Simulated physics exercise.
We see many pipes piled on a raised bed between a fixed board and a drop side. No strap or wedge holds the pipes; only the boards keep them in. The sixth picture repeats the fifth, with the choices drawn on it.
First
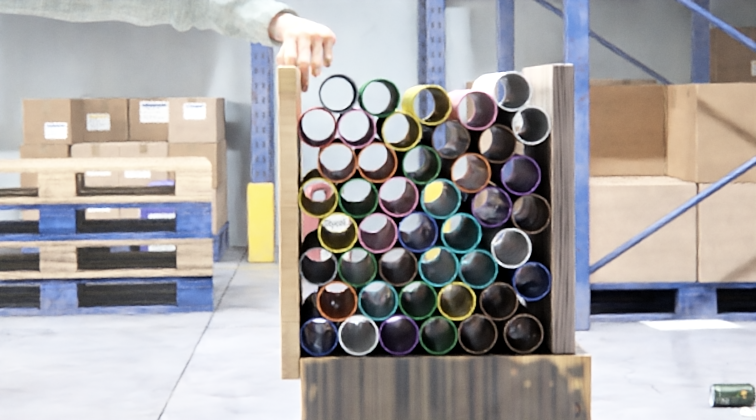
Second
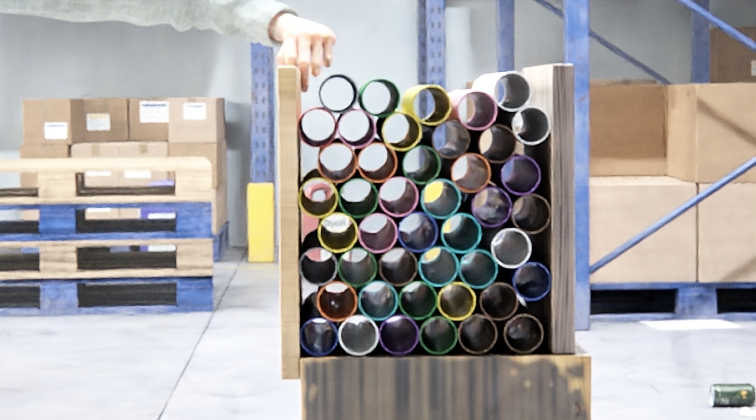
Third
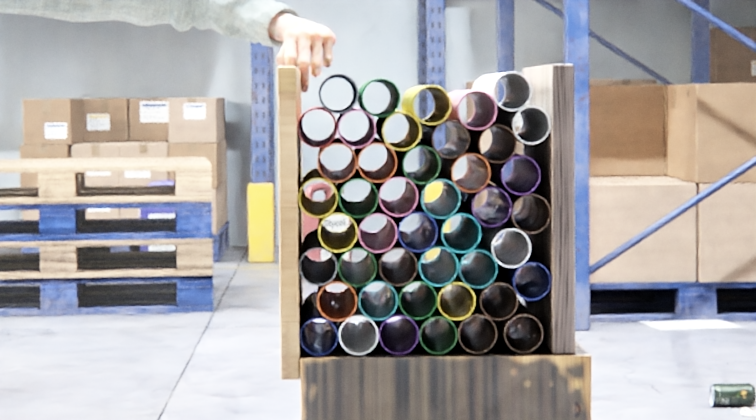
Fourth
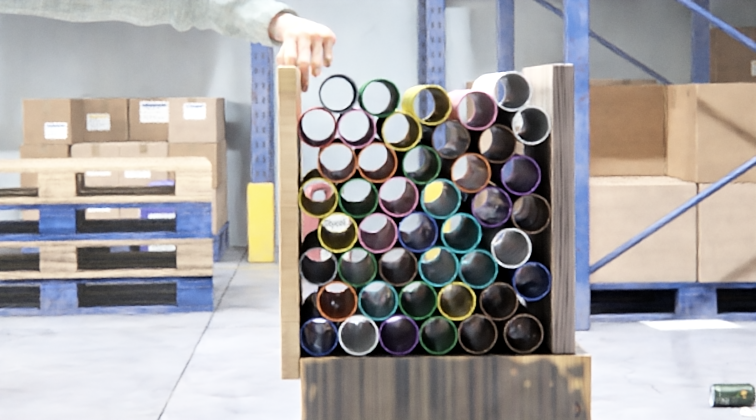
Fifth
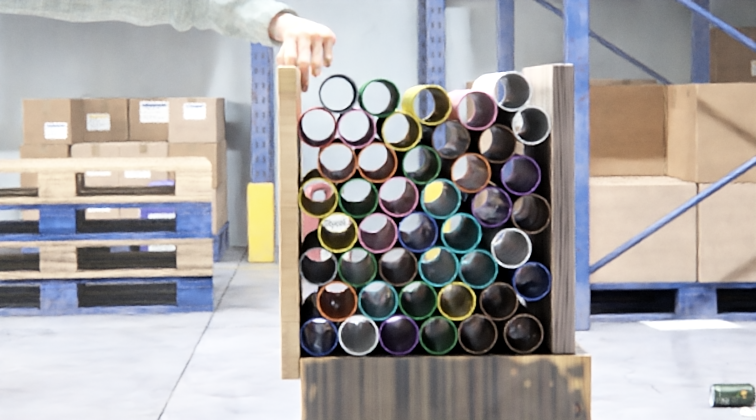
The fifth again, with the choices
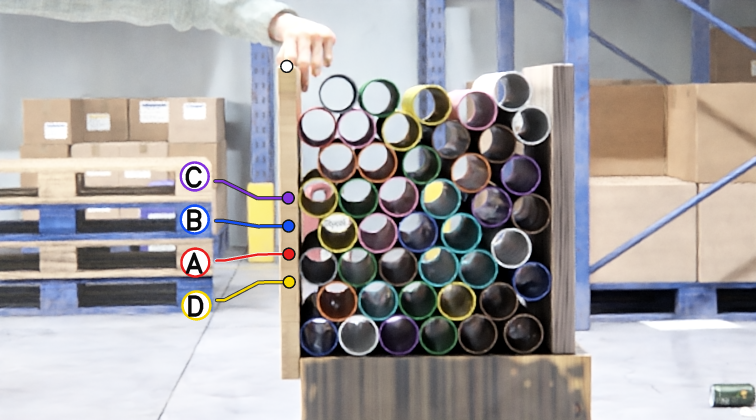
A hand in a pale sleeve reaches in from the upper left and rests on the top of a wooden side board, seen straight on in a warehouse. Between two upright boards on a wooden base, open-ended pipes rimmed in yellow, pink, green, blue, turquoise and brown are stacked, with pallets left and boxes either side behind. Nothing visibly moves, and the camera stays still.
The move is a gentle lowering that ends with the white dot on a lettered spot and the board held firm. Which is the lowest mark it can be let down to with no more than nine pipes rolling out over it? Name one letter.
Slide it to D.
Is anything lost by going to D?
At D: Yes.
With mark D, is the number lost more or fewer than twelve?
At D, fewer than twelve.
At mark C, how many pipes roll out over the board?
With C, two.
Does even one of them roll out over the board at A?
Yes, at A.
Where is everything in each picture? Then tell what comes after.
In the first picture, a yellow pipe (401, 131); a pink pipe (477, 110); side board (292, 213).
In the second picture, side board (292, 213); a blue pipe (319, 336).
In the third picture, a brown pipe (524, 334); a green pipe (418, 300).
In the fourth picture, a turquoise pipe (478, 269); a turquoise pipe (461, 233).
In the fifth picture, a green pipe (359, 198); a green pipe (421, 165); a yellow pipe (401, 131).
On the copy, A at (289, 254); B at (289, 226); C at (288, 198); D at (289, 282); the white dot at (287, 66).
On D. First, top of the board (297, 157).
Then, top of the board (298, 259).
Finally, top of the board (299, 281), about six out over the board.
By contrast, A about four out over the board; B two out over the board; C two out over the board.
